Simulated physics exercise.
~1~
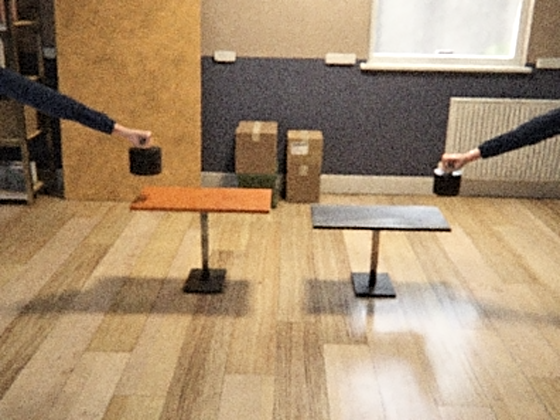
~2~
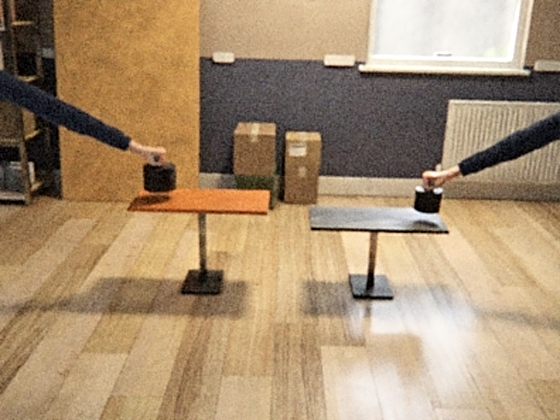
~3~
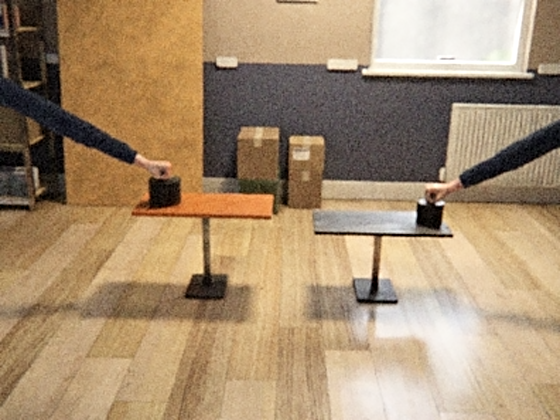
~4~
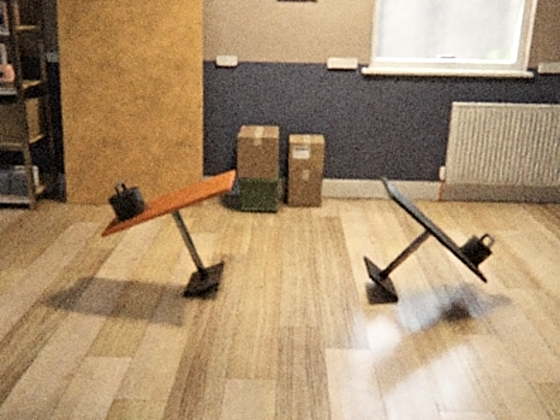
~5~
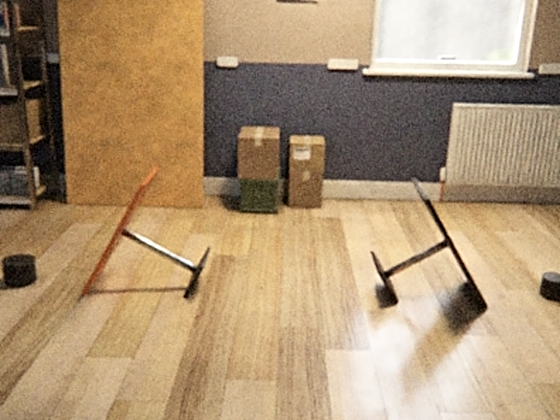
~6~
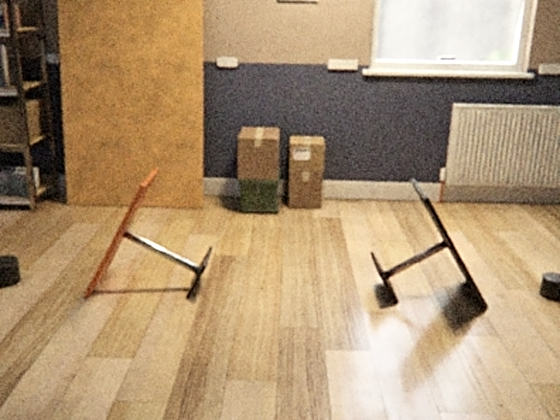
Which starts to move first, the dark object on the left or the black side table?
The dark object on the left moves first, as a hand lowers it toward the orange table. The black side table only starts to move later, when it tips after the hands let go.
